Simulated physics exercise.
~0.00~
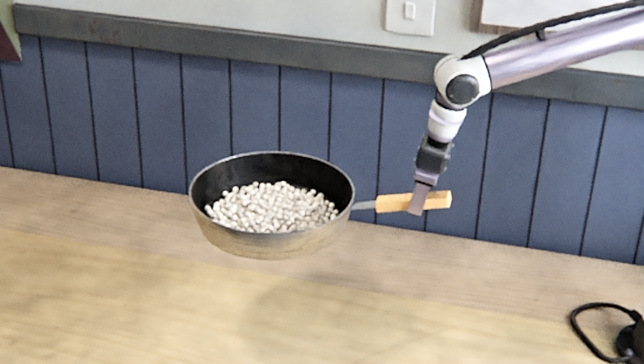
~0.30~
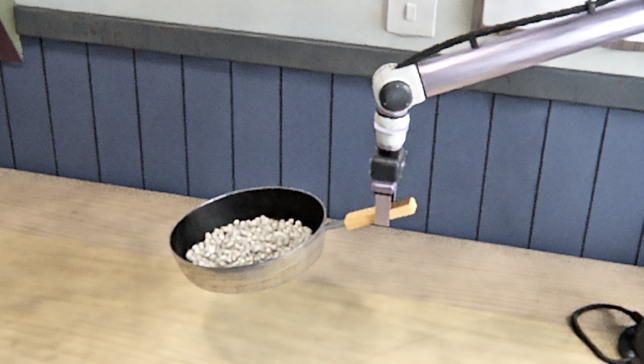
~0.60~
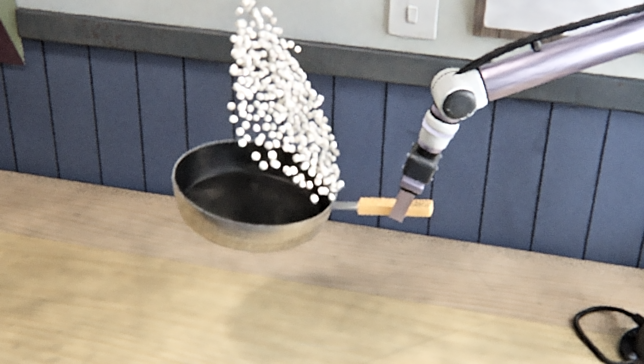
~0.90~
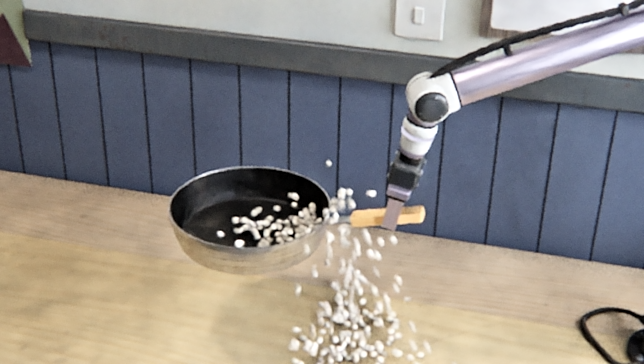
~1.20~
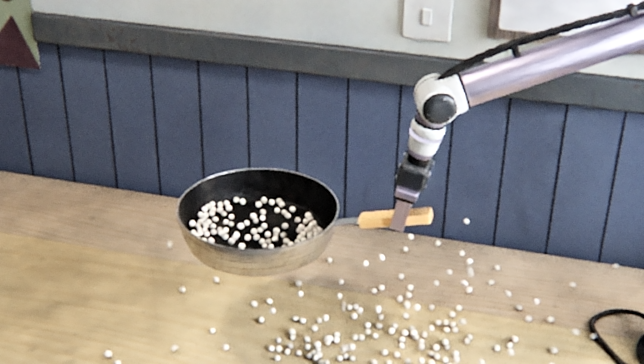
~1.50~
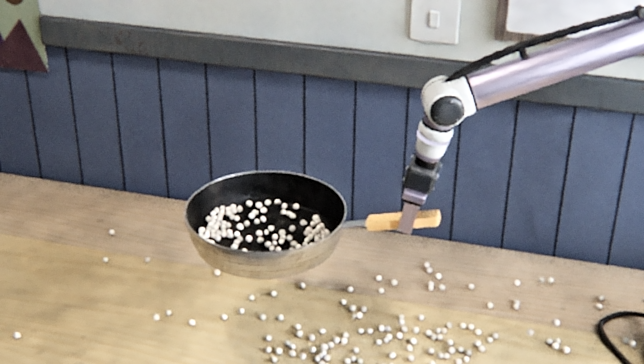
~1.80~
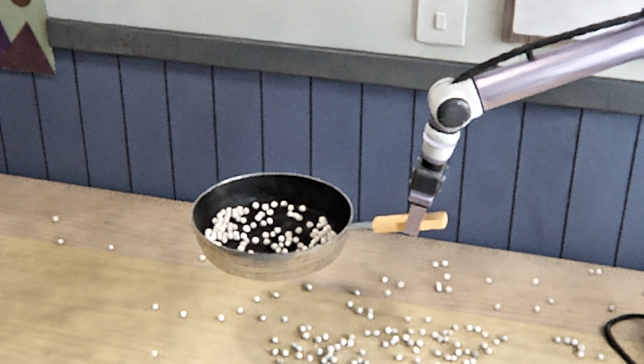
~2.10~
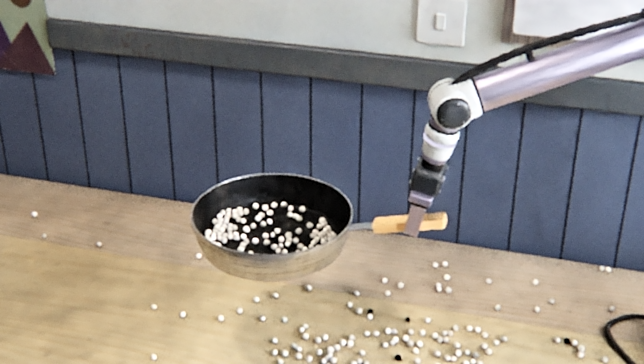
A robot arm holding a frying pan of white beads dips it left and down, then jerks it up so the beads fly high above it; many miss the pan coming down and scatter across the wooden table, while a smaller share stays in the pan, held level.
